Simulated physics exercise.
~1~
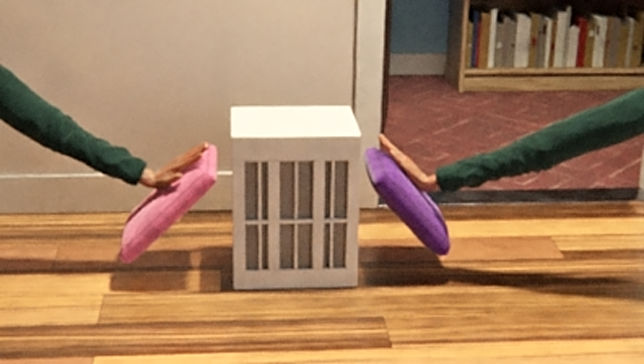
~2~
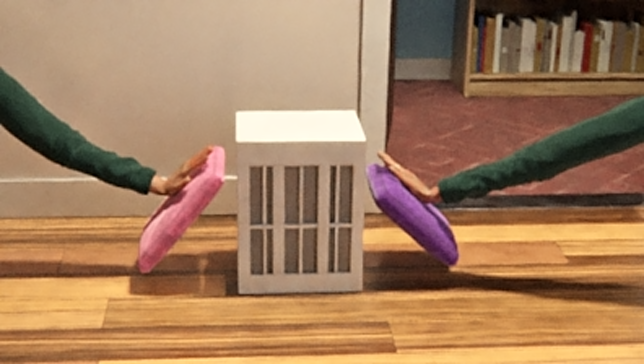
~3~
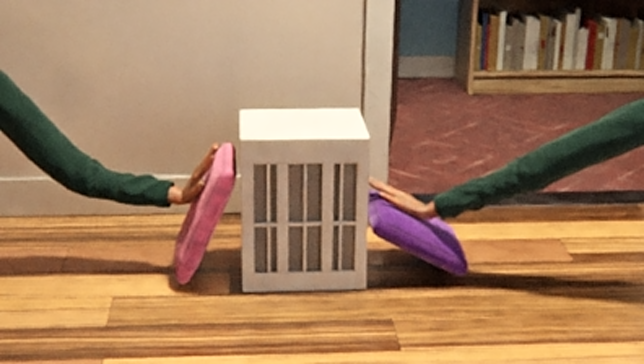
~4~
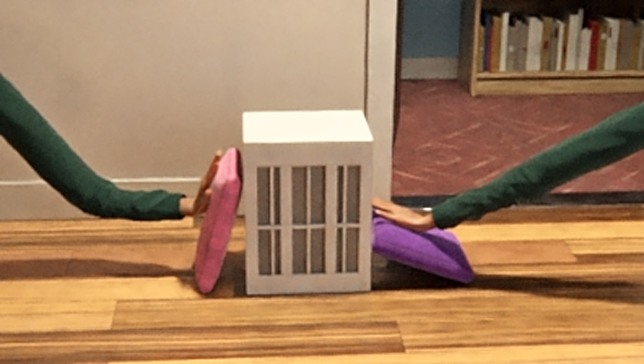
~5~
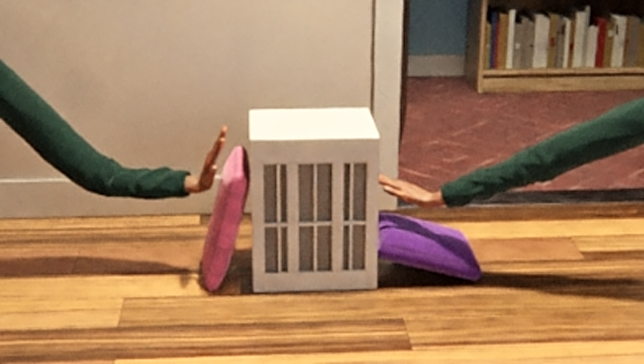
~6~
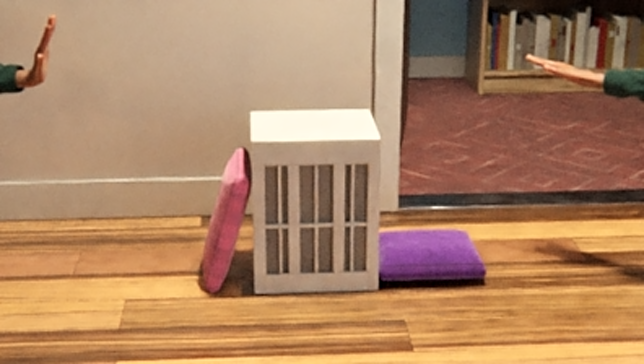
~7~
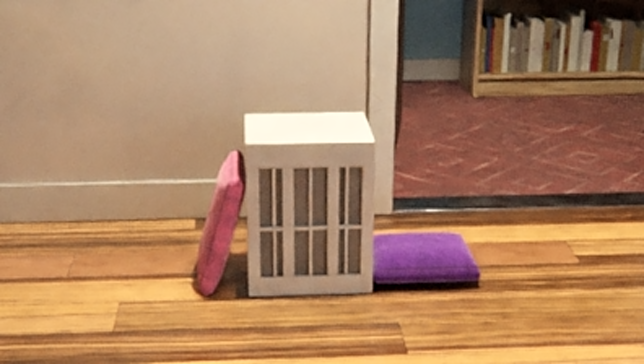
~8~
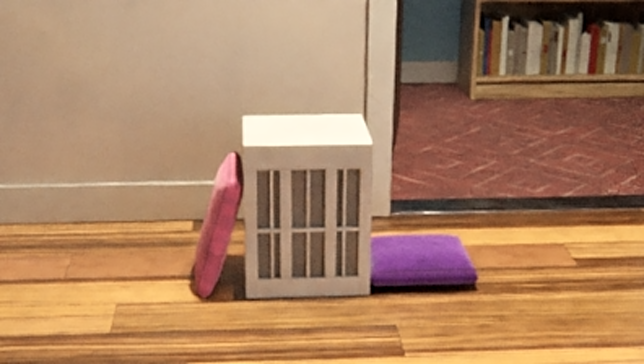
The footage shows two green-sleeved arms pressing a pink soft bag and a purple soft bag against opposite sides of a white crate on a wooden floor. The hands let go and withdraw, leaving the pink bag leaning on the left while the purple one sinks flat on the right.
